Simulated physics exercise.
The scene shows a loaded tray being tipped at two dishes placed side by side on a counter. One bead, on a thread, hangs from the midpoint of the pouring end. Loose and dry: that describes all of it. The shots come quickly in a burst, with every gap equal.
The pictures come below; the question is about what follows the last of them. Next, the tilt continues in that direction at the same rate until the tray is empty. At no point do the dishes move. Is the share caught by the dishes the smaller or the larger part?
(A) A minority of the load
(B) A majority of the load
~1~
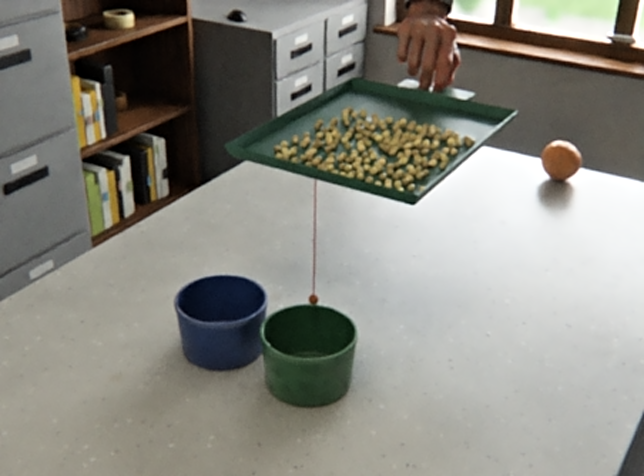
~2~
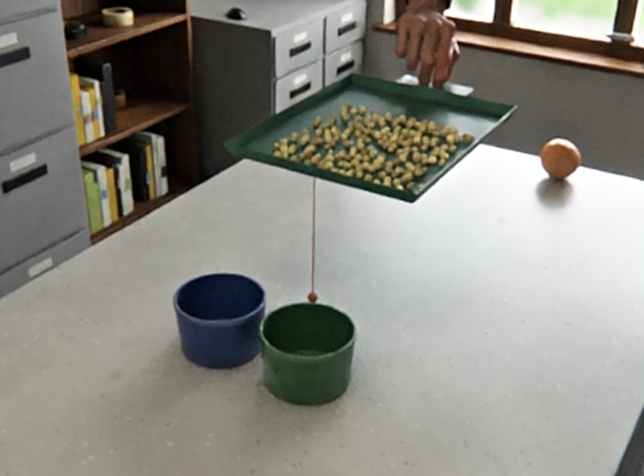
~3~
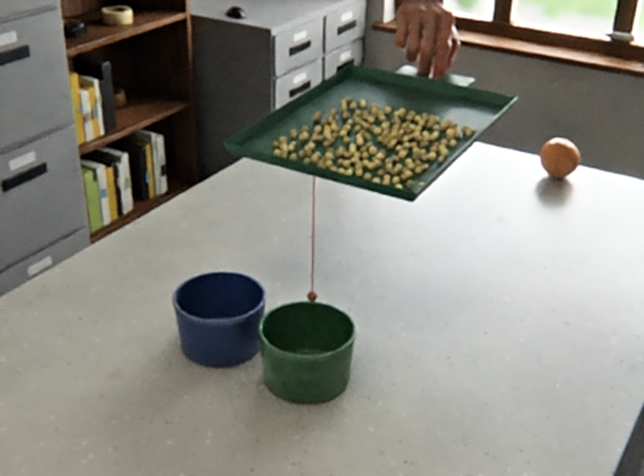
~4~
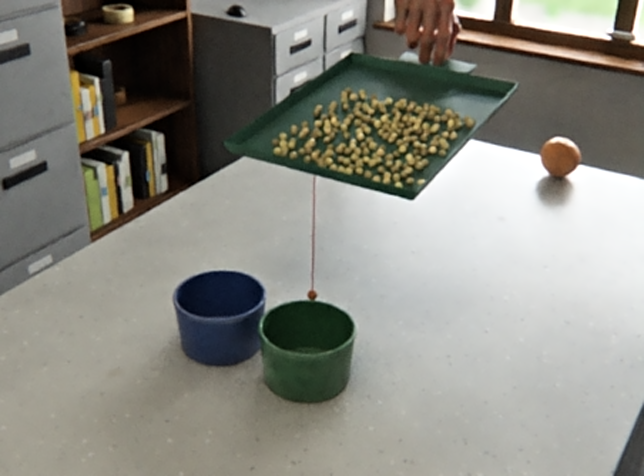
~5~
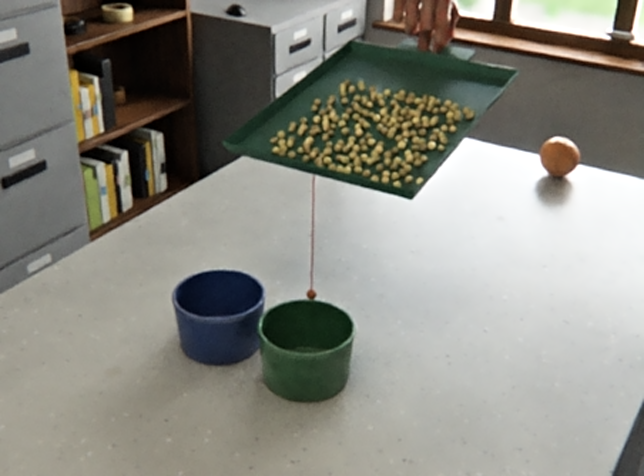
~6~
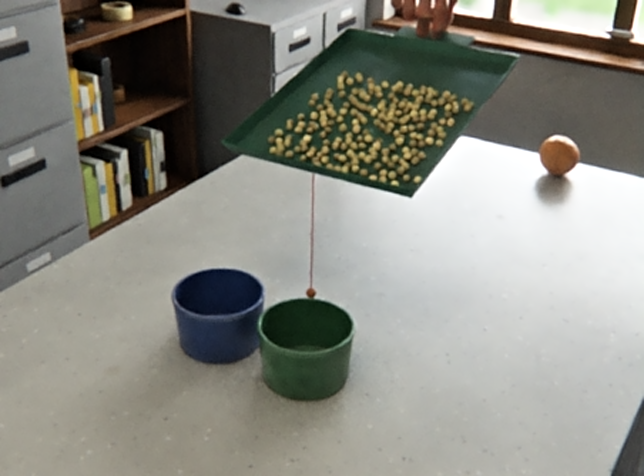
Option B: A majority of the load.
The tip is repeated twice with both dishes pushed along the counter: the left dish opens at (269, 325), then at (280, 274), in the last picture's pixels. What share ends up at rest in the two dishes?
About 70% on the first try and 0% on the second.
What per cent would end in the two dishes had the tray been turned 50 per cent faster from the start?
Estimate: Some 70 %.
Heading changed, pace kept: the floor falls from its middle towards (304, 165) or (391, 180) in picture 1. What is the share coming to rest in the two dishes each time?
90 per cent, then 0 per cent.
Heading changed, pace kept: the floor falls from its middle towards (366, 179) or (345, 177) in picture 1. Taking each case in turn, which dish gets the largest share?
First place: The dish to the right; second place: The dish to the right.
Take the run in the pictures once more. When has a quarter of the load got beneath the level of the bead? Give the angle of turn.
About 85 degrees.
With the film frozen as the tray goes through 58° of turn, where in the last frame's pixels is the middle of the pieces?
Near the pixel (324, 156).
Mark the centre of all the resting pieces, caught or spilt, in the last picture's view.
Close to (294, 365), more or less.
Shortly afterwards, tray tipped steeply; all but a few on the tray; only a few in the right dish; only a few in the left dish; only a few outside both; only a few in the air.
Next, tray tipped right over; near half in the right dish; near a quarter in the left dish; near a quarter outside both; a little in the air.
Some moments later, tray tipped past a quarter turn; near half in the right dish; near a quarter in the left dish; near a quarter outside both.
In the end, tray tipped past a quarter turn; near half in the right dish; near a quarter in the left dish; near a quarter outside both.
